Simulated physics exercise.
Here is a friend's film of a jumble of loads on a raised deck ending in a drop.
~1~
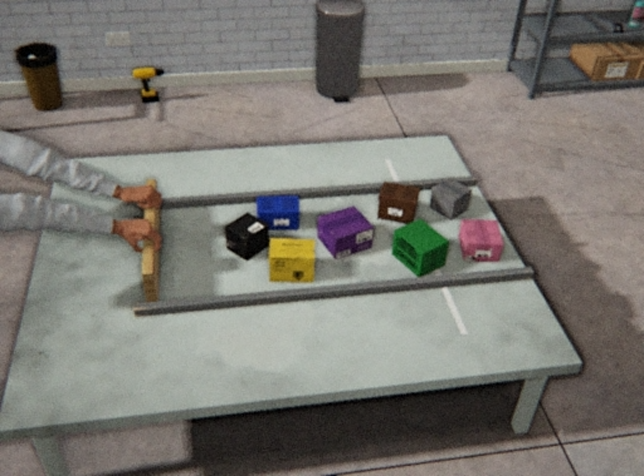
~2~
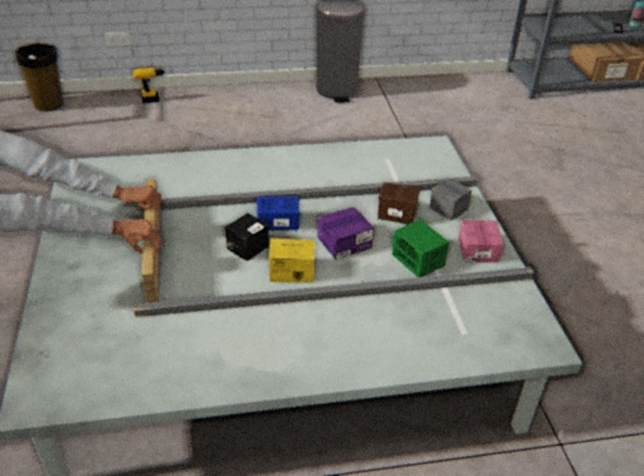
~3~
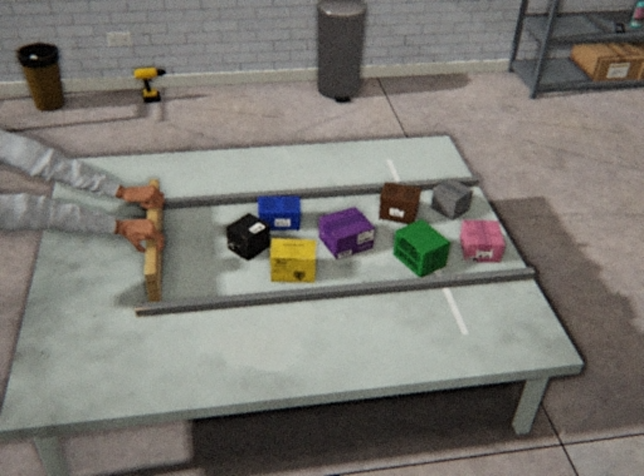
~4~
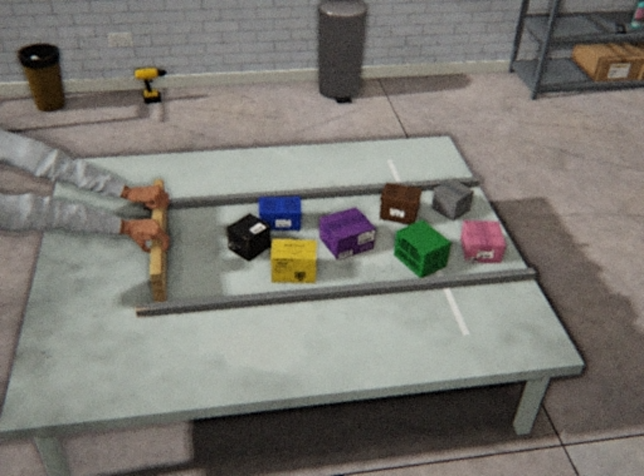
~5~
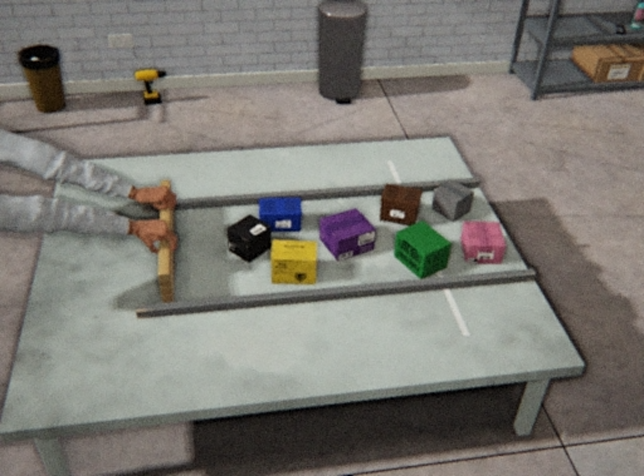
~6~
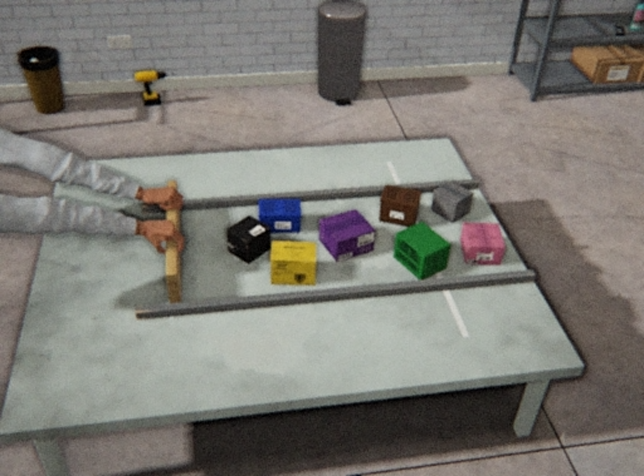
In a room with a white brick wall, two hands slid a wooden plank slightly to the right between rails on a pale table, while the colourful boxes in front of it stayed still.
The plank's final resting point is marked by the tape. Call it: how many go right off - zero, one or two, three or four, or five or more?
One or two go off.
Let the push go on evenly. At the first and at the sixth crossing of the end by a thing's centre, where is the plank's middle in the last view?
First: Around (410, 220). Next: Around (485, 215).
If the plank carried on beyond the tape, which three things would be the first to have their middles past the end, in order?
Earliest first: Grey parcel, pink parcel, brown tote.
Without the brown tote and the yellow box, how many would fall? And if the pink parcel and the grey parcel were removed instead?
In order, the numbers are 0 and 0.
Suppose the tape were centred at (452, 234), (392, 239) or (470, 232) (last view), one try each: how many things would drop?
The counts: 4, 0 and 5.
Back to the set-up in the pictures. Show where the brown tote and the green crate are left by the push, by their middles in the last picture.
Looks like one lands around (468, 195), and the other around (495, 250).
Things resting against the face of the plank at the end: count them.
Count recorded: 3.
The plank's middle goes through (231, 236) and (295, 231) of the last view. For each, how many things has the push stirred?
At the first spot the count is 1, and at the second it is 4.
Soon after, none off yet; pink parcel at rest near (482, 244); grey parcel at rest near (452, 202); green crate at rest near (422, 251).
After that, none off yet; pink parcel at rest near (482, 244); grey parcel at rest near (452, 202); green crate at rest near (423, 251).
In the end, the number that fall off is one or two; gone, grey parcel and pink parcel.
